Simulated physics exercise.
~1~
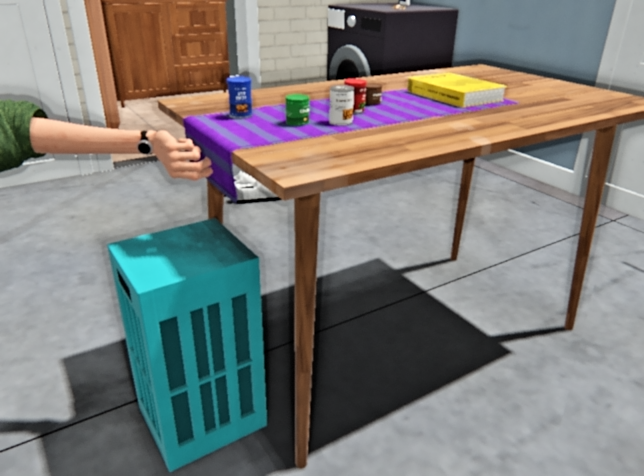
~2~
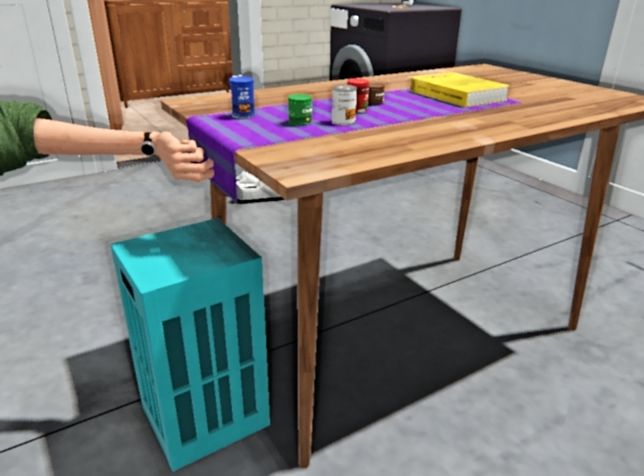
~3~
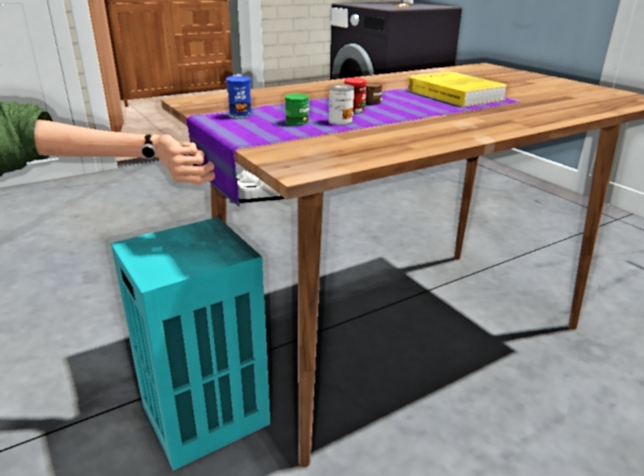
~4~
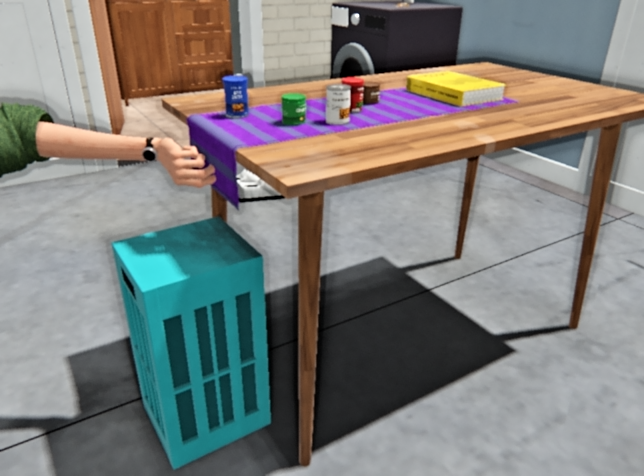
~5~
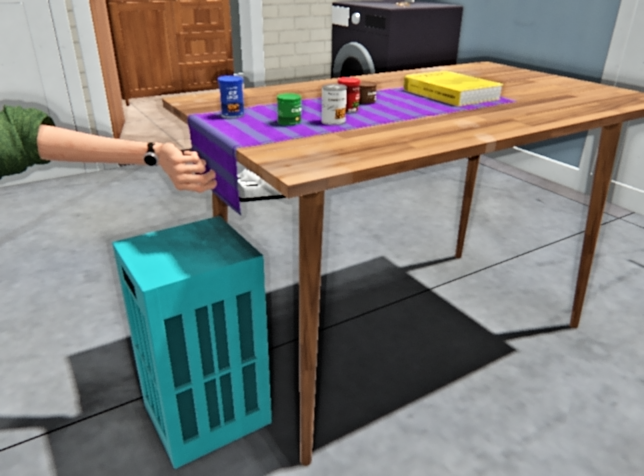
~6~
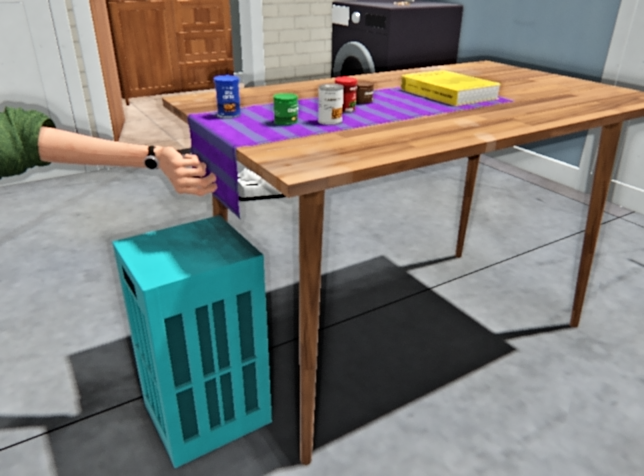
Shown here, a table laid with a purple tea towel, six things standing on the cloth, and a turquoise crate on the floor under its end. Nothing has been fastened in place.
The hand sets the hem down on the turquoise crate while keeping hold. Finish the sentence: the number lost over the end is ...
The number lost over the end is one.
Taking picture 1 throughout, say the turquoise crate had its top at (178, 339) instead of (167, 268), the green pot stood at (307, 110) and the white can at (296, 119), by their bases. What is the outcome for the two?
As for the green pot, it leaves the top; as for the white can, it leaves the top.
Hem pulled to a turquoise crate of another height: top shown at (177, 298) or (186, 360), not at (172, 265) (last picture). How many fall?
Numbers: 2; 4.
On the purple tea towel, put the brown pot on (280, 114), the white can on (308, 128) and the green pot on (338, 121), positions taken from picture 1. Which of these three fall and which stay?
The brown pot ends up still aboard; the white can ends up still aboard; the green pot ends up still aboard.
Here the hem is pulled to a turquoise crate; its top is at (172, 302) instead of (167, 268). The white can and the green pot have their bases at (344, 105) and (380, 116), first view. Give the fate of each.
In the end the white can rides it out; meanwhile the green pot rides it out.
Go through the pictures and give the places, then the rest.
The first frame shows hem (236, 203); blue can (239, 79); green pot (297, 97); white can (342, 88); red can (356, 81); brown pot (371, 85); top of the crate (167, 268).
The second frame shows hem (237, 204); blue can (242, 79).
The third frame shows hem (240, 207); green pot (297, 96).
The fourth frame shows hem (239, 211); white can (339, 87); top of the crate (172, 266).
The fifth frame shows hem (241, 216); red can (349, 79).
The sixth frame shows hem (240, 219); blue can (226, 78); green pot (285, 96); white can (331, 86); red can (346, 79); brown pot (363, 83).
Early on, hem on the crate; blue can gone.
Finally, hem on the crate; blue can gone. It carries off one.
